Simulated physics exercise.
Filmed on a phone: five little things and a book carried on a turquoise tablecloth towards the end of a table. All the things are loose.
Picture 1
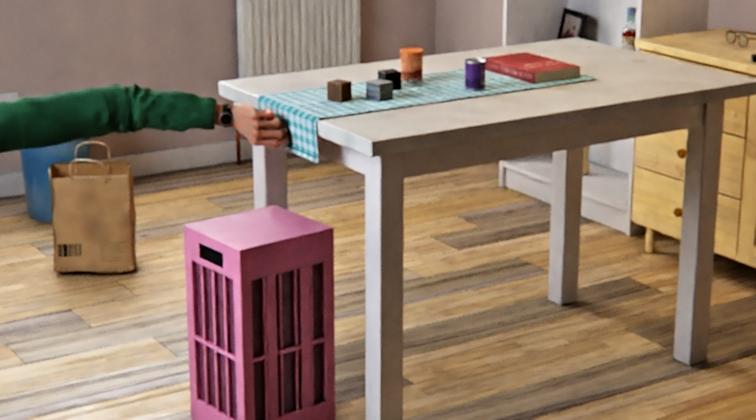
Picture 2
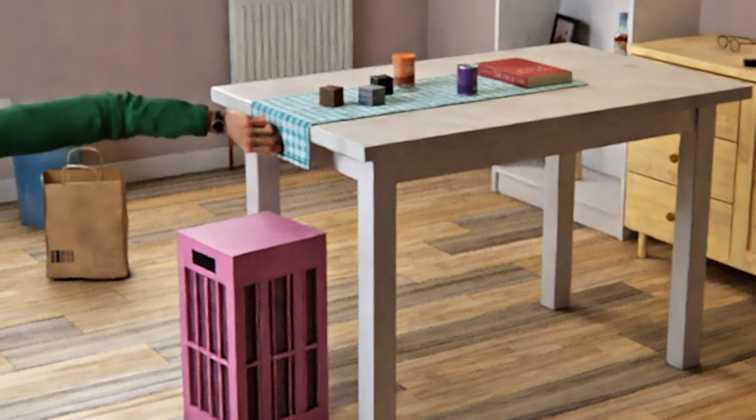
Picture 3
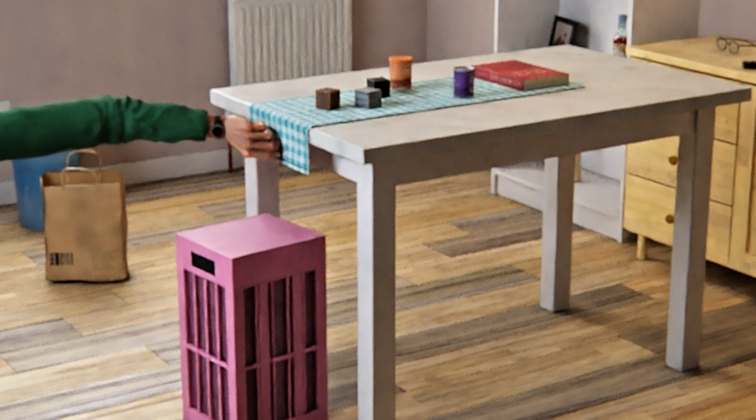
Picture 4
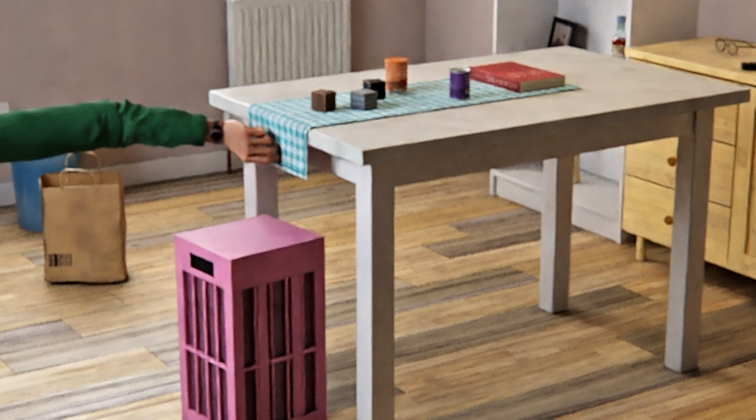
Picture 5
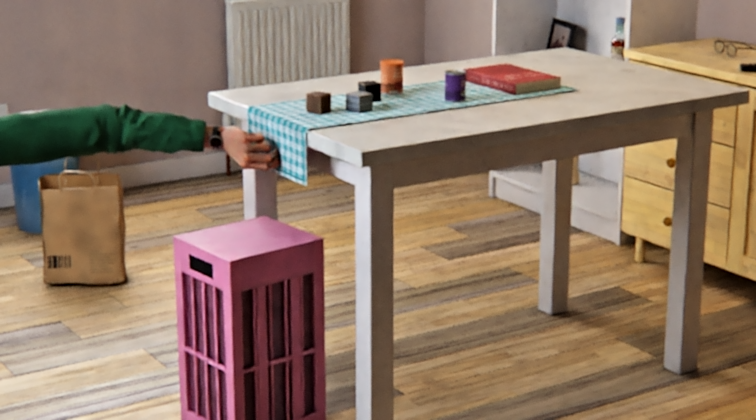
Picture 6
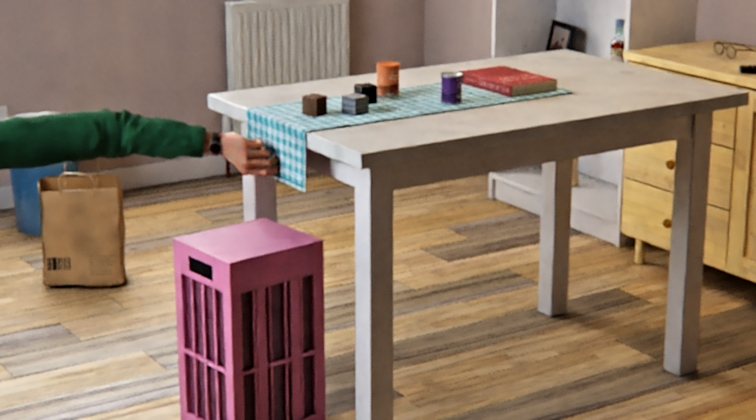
A hand in a green sleeve slowly pulled a checked teal cloth a little way over the table's left edge, and the small blocks, cans and red book on it shifted slightly left with it.
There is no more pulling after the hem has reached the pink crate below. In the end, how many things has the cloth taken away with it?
The cloth has taken away one thing.
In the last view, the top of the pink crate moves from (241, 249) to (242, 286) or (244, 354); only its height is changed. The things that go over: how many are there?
It comes to 2 and 4 over the edge.
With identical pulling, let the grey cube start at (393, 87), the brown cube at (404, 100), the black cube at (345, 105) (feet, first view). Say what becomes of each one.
The grey cube stays put, the brown cube stays put, and the black cube topples down.
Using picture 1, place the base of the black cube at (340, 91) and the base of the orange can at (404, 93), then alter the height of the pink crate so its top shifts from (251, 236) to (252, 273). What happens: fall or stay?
In the end the black cube is no longer on top and the orange can is still on top.
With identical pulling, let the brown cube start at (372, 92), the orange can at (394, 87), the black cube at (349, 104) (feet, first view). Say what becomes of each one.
Watch the brown cube hang on, the orange can hang on and the black cube go down.
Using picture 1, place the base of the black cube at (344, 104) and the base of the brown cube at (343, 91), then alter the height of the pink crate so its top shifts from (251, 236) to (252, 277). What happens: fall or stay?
Looks like the black cube ends up down, and the brown cube ends up down.
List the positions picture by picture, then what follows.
Hem (318, 163); brown cube (339, 81); grey cube (379, 81); black cube (390, 71); orange can (412, 50); purple can (475, 60); top of the crate (251, 236), in the first frame.
Hem (309, 169); brown cube (331, 87), in the second frame.
Hem (309, 175); grey cube (368, 89), in the third frame.
Hem (307, 180); black cube (374, 80); top of the crate (242, 246), in the fourth frame.
Hem (307, 186); orange can (392, 61), in the fifth frame.
Hem (306, 192); brown cube (314, 96); grey cube (355, 95); black cube (365, 85); orange can (388, 64); purple can (451, 74), in the sixth frame.
Soon after, hem on the crate; brown cube gone.
At rest, hem on the crate; brown cube gone. Over the edge go one.
